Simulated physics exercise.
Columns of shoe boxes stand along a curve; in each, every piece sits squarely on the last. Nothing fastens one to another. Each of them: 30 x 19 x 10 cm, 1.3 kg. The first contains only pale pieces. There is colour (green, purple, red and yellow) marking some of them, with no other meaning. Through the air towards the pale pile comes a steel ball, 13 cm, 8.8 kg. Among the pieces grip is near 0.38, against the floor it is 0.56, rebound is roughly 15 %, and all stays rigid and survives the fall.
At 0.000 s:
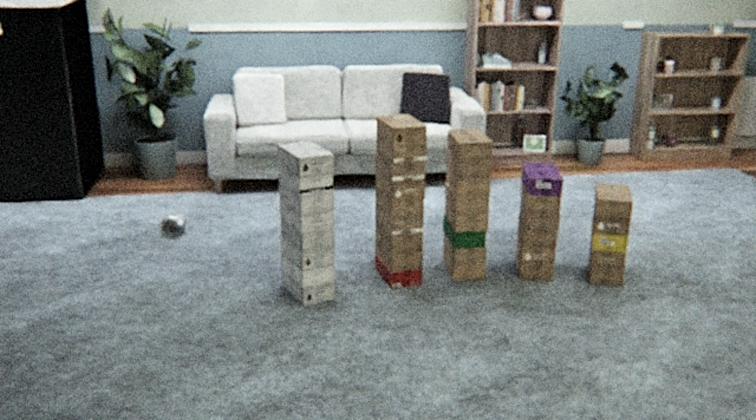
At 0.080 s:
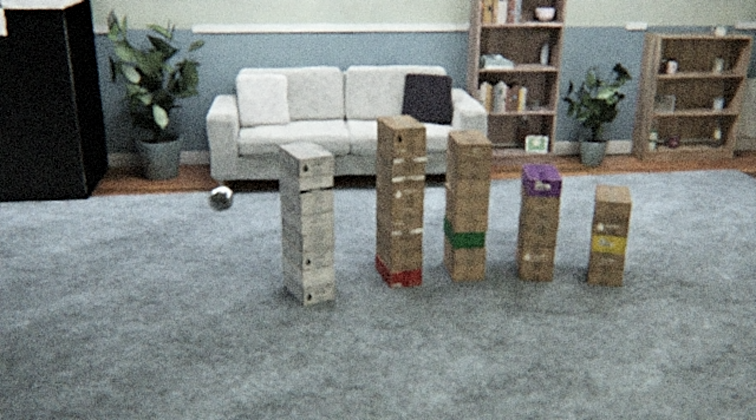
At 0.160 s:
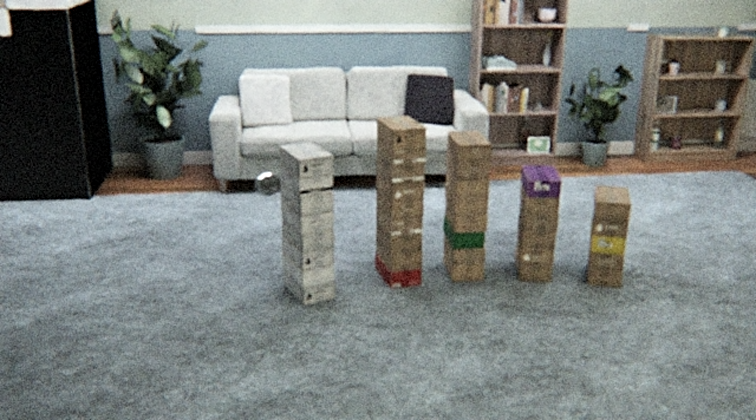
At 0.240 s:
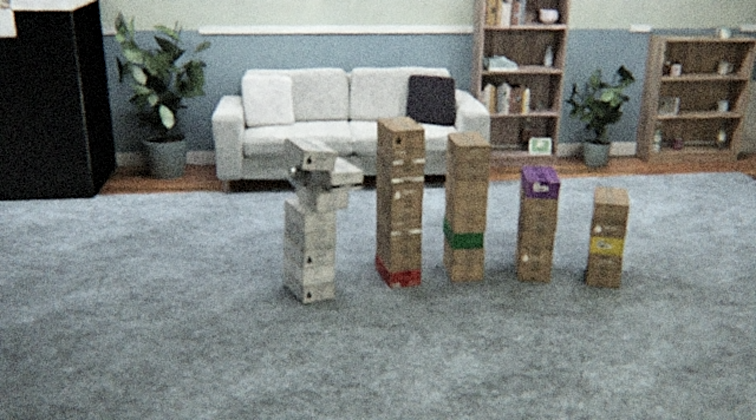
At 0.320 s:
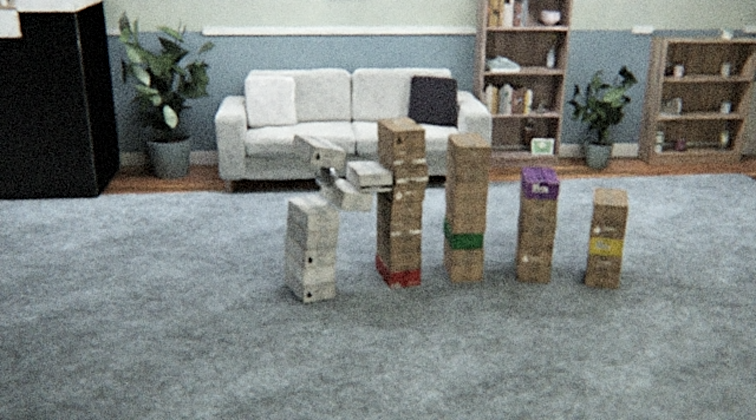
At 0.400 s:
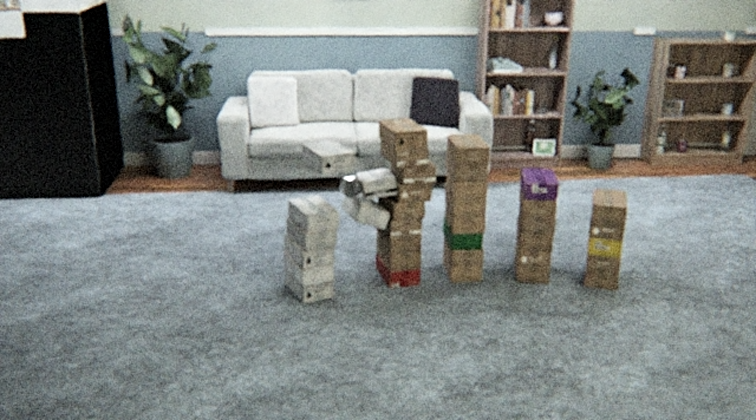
Steel ball flying rightward into a pale box column, knocking its upper boxes against the neighbouring brown column and shifting boxes there.
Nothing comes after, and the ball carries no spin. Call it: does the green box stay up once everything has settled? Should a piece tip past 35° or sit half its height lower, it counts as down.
Once settled, the green box is down.
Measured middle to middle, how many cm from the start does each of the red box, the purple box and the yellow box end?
From start to finish: Red 5, purple 135, yellow 60 centimetres.
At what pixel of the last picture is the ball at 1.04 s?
My estimate is roughly (328, 263).
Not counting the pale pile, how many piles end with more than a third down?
The number of such piles is 4.
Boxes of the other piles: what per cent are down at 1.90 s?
At that moment 85 per cent.
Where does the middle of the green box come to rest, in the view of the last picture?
In the last picture it comes to a stop at about (514, 250).
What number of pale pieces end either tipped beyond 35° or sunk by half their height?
3 pieces.
By 1.04 s, 3 of the pale pile down; 8 of the 28 other boxes down; green box tilted 19°; purple box moved 16 mm.
By 1.90 s, 3 of the pale pile down; 24 of the 28 other boxes down; green box tilted 45°, 11 cm lower; yellow box tilted 35°, 51 mm lower.
When it is over (3.9 s), 3 of the pale pile down; 23 of the 28 other boxes down; green box tilted 45°, 11 cm lower; yellow box upside down; purple box on its side. In pixels of the last frame, middles, green box near (514, 250), yellow box near (700, 286).
